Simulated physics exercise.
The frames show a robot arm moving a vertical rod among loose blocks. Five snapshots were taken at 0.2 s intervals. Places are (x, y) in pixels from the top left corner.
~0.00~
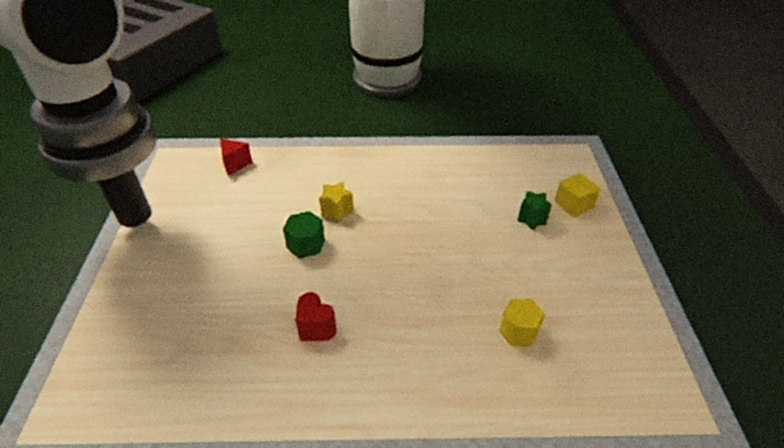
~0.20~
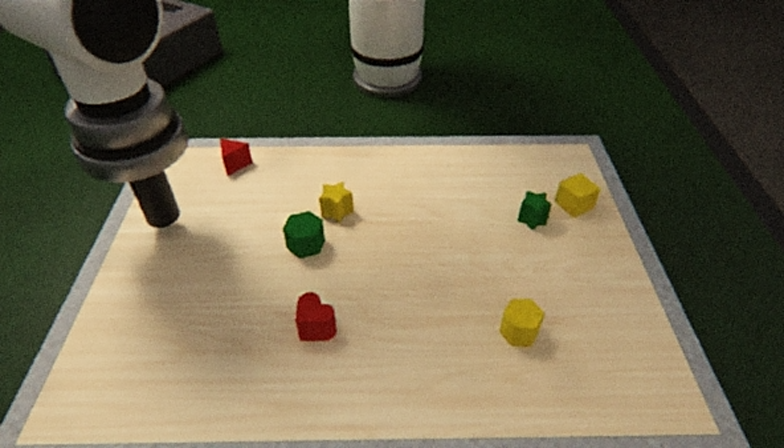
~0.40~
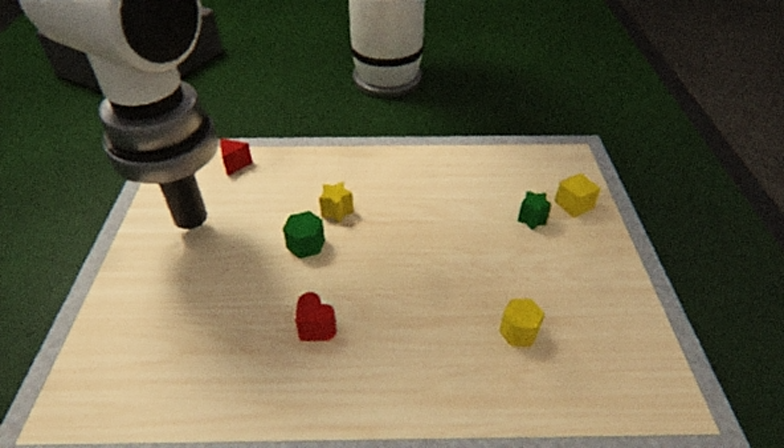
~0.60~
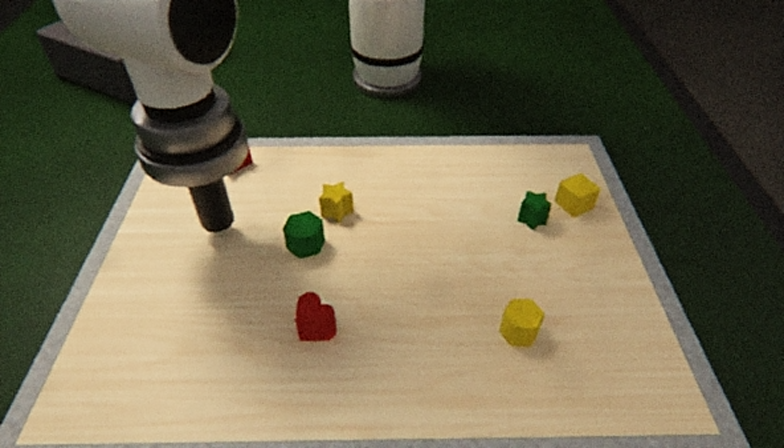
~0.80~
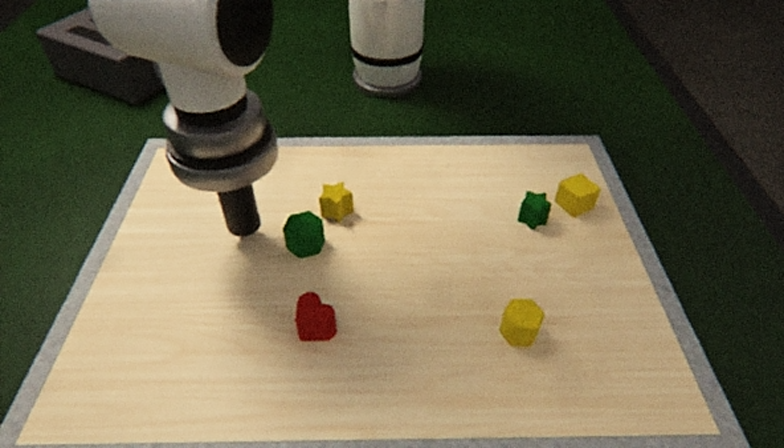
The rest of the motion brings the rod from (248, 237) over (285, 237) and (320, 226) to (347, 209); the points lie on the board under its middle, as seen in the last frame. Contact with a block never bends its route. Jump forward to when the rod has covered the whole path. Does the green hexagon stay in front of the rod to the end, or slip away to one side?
The green hexagon is left behind or beside.
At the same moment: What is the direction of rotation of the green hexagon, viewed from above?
Answer: Clockwise.
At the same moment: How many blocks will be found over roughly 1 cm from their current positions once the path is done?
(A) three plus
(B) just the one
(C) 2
C.
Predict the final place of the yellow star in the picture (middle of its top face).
If I read the scene right, the answer is (359, 173).
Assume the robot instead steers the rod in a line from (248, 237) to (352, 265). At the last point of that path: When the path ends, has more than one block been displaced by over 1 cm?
In short: No.
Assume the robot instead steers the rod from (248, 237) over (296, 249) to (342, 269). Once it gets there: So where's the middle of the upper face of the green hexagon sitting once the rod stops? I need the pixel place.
The middle of the upper face of the green hexagon will lie at about (363, 228) in the picture.
What follows on the original path. One third of the way, rod at (283, 225); green hexagon at (313, 226).
Two thirds of the way, rod at (318, 215); green hexagon at (333, 228), turned 35° clockwise.
At the end, rod at (346, 197); green hexagon at (333, 228), turned 35° clockwise; yellow star at (359, 173).
